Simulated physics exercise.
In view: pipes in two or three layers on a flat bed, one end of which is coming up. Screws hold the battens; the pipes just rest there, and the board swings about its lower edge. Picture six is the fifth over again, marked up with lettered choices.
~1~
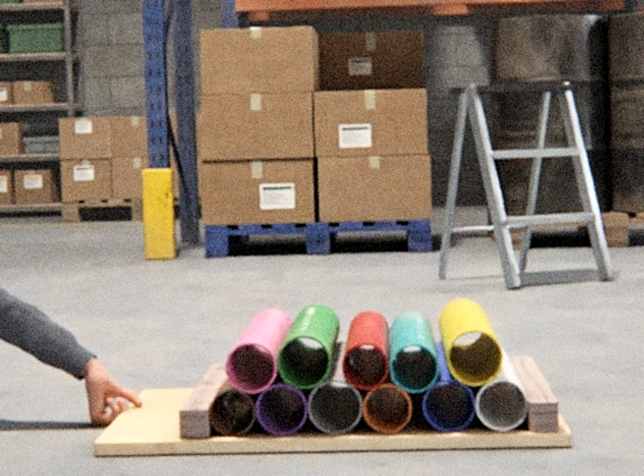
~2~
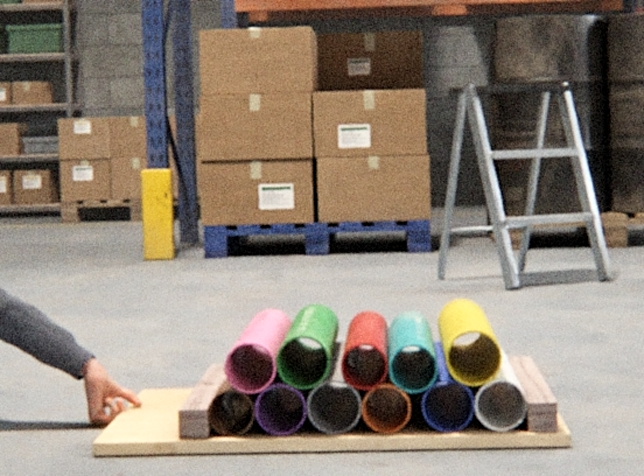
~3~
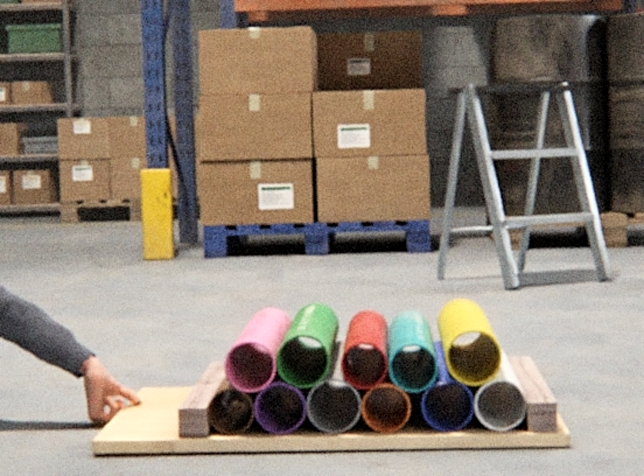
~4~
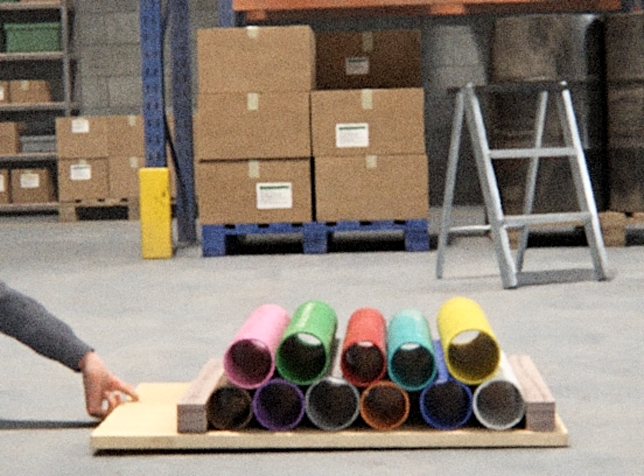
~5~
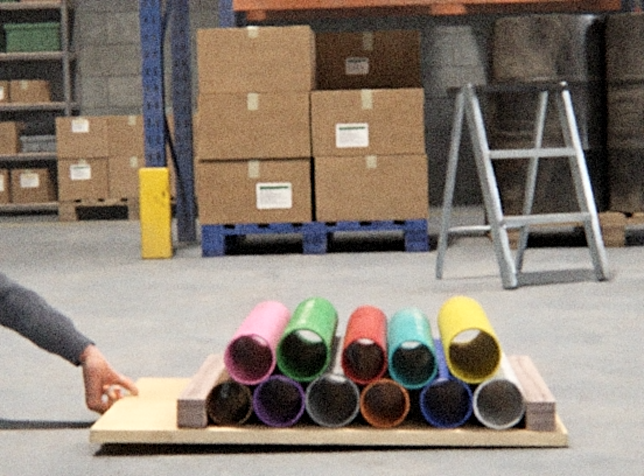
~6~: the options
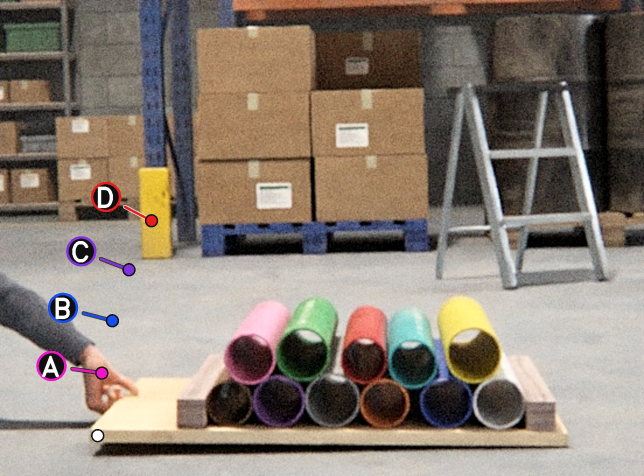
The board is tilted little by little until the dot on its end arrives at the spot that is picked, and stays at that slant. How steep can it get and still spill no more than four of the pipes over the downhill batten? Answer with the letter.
The last mark within the limit is D.
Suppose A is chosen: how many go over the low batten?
It comes to none.
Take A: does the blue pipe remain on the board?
Yes.
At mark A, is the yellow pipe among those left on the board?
The yellow pipe: Yes.
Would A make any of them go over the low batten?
At A: No.
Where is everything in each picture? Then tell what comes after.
Blue pipe (449, 405); white pipe (502, 405); green pipe (304, 362), in the first frame.
Green pipe (303, 362); turquoise pipe (414, 368), in the second frame.
Board (335, 401); brown pipe (231, 411); purple pipe (280, 408); blue pipe (448, 405), in the third frame.
Board (333, 398); brown pipe (230, 408); purple pipe (279, 405), in the fourth frame.
Board (333, 395); brown pipe (230, 403); purple pipe (279, 401), in the fifth frame.
On the marked copy, A at (102, 373); B at (112, 321); C at (129, 270); D at (152, 221); the white dot at (98, 436).
With D. Early on, board at 17°.
Further on, board at 29°.
At the end, board at 29°, three over the low batten (turquoise, yellow, red).
As for the rest, A none over the low batten; B none over the low batten; C none over the low batten.
